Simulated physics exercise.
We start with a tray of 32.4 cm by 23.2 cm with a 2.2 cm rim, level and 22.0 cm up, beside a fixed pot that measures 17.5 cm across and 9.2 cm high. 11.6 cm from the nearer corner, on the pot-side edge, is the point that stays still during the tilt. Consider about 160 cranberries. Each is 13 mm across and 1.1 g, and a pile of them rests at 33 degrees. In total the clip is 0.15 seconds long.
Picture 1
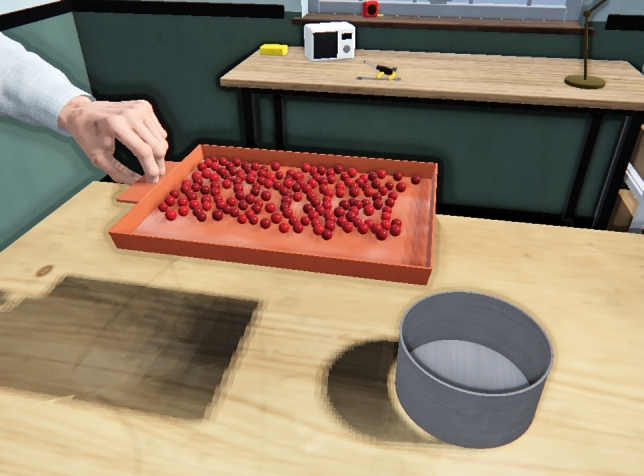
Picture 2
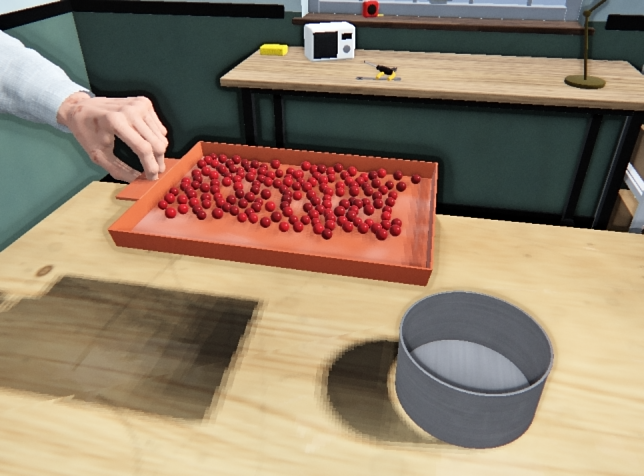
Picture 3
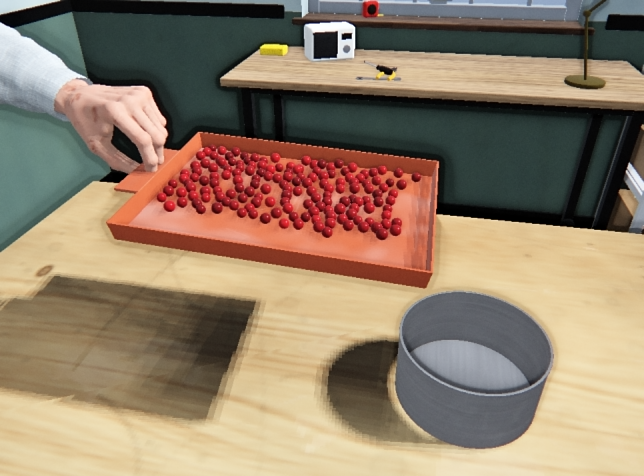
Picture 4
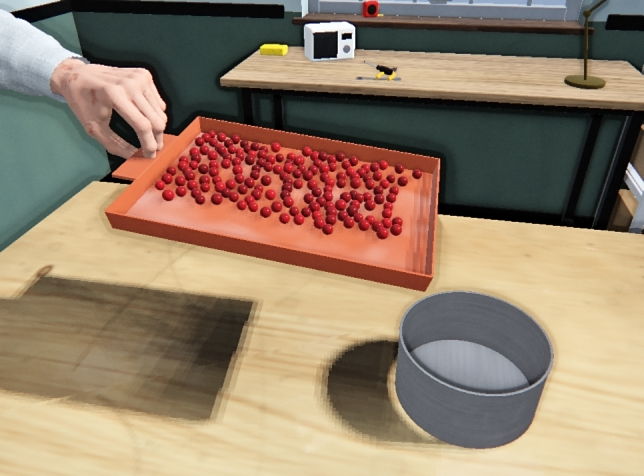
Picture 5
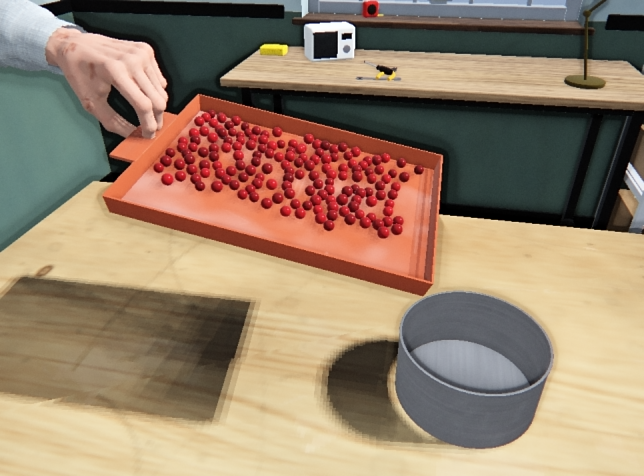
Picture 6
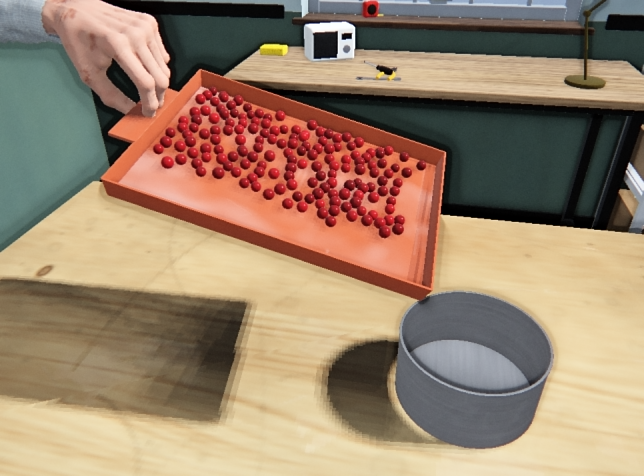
Orange tray of red berries tilting steadily as a hand raises its left end, a grey round pot standing at right.
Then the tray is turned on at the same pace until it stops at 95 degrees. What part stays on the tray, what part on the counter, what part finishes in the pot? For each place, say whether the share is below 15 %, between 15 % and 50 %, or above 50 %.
Left on the tray: Below 15 %; counter: Above 50 %; pot: Between 15 % and 50 %.
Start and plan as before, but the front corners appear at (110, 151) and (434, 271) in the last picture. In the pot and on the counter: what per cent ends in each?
Pot 60, counter 40.
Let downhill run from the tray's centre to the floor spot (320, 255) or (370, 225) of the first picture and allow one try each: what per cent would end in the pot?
Near 5 and 60 per cent, in that order.
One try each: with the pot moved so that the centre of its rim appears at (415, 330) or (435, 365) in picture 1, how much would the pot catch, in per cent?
Around 40 per cent, then around 70 per cent.
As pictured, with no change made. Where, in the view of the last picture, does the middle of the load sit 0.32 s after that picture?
(398, 224), roughly.
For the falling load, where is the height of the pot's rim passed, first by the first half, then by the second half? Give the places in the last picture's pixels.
Earlier half close to (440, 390), later half at (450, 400) in pixels.
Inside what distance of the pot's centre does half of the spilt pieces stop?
About 20 cm from the centre.
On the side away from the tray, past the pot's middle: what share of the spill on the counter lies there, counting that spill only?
About 50 percent of the spill.
Then, 0.20 s after the last picture, tilt 60 degrees; the tray holds 100 %, the pot 0 %.
Then, 0.32 s after the last picture, tilt 84 degrees; the tray holds 100 %, the pot 0 %.
Then, 0.58 s after the last picture, tilt 95 degrees; the tray holds 5 %, the pot 25 %.
In the end, tray 5 %, counter 70 %, pot 30 %.
